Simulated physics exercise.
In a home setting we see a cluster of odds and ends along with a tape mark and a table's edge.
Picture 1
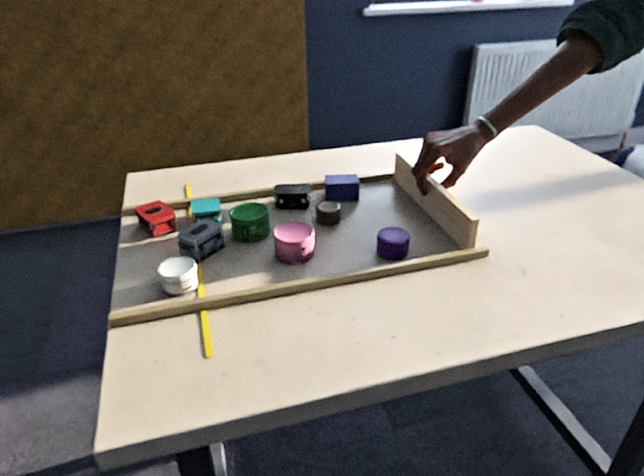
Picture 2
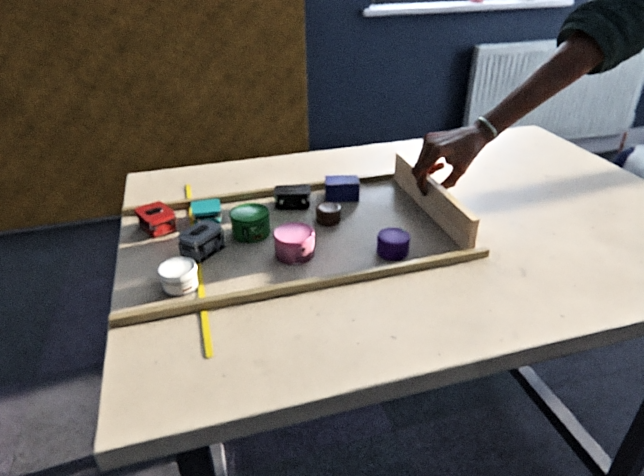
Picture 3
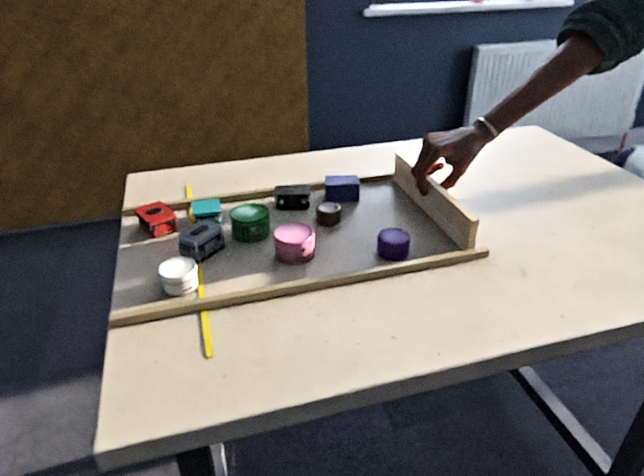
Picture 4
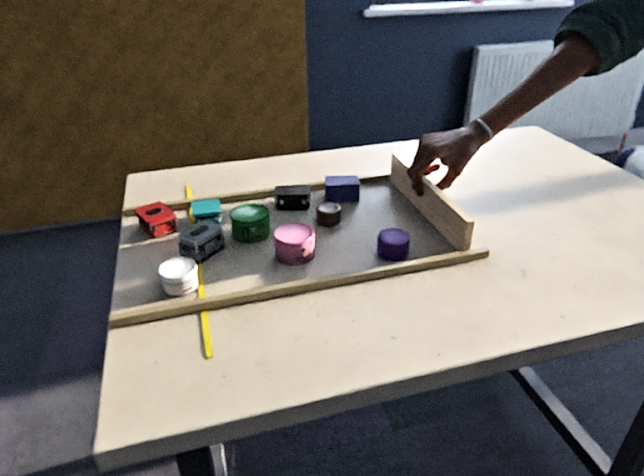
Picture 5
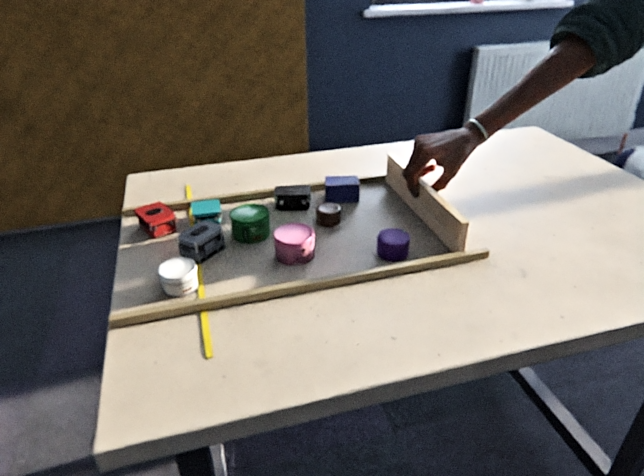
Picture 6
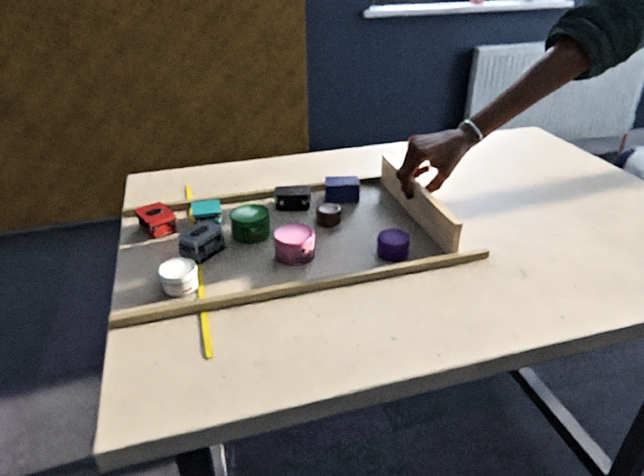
A hand and forearm in a dark sleeve reach in from the upper right over a pale tabletop, seen from slightly above by a steady camera. Between wooden rails sit red, teal, grey, black and blue boxes, a white tin, green and pink tubs, a small brown lid and a purple round container, with yellow tape at left. The hand holds an upright board and slides it slightly leftward while the objects stay still.
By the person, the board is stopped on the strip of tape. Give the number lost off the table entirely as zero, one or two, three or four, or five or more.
Mind you, the pieces that take the plunge come to one or two.
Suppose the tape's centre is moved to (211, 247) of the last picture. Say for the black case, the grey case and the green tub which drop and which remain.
In short: Black case safe, grey case safe, green tub safe.
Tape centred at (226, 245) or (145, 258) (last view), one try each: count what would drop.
1 and 6 down on the floor.
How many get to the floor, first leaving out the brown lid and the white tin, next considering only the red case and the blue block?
Fallen: 2 in the first try, 0 in the other.
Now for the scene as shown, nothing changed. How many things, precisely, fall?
Altogether the count is 2.
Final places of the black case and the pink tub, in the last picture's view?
Going in order, first (134, 221) and next (176, 262).
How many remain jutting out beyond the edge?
The tally is 1.
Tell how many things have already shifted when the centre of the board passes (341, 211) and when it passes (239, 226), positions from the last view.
At that stage 4; at the next, 9.
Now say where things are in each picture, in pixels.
The first picture shows red case (156, 219); white tin (179, 276); grey case (201, 240); board (430, 196); tape (196, 248).
The second picture shows white tin (179, 277); pink tub (294, 243).
The third picture shows grey case (201, 241); board (430, 197).
The fourth picture shows red case (156, 220); green tub (251, 223).
The fifth picture shows white tin (179, 278); brown lid (328, 215).
The sixth picture shows red case (156, 221); white tin (179, 278); grey case (201, 242); board (415, 200); tape (196, 249).
Early on, none off yet; red case at rest near (156, 221); white tin at rest near (179, 278); grey case at rest near (201, 242).
A while later, none off yet; red case leaning a little near (106, 231); white tin at rest near (179, 278); grey case travelled a little near (190, 248).
Finally, the number that fall off is one or two; lost, turquoise case and red case.
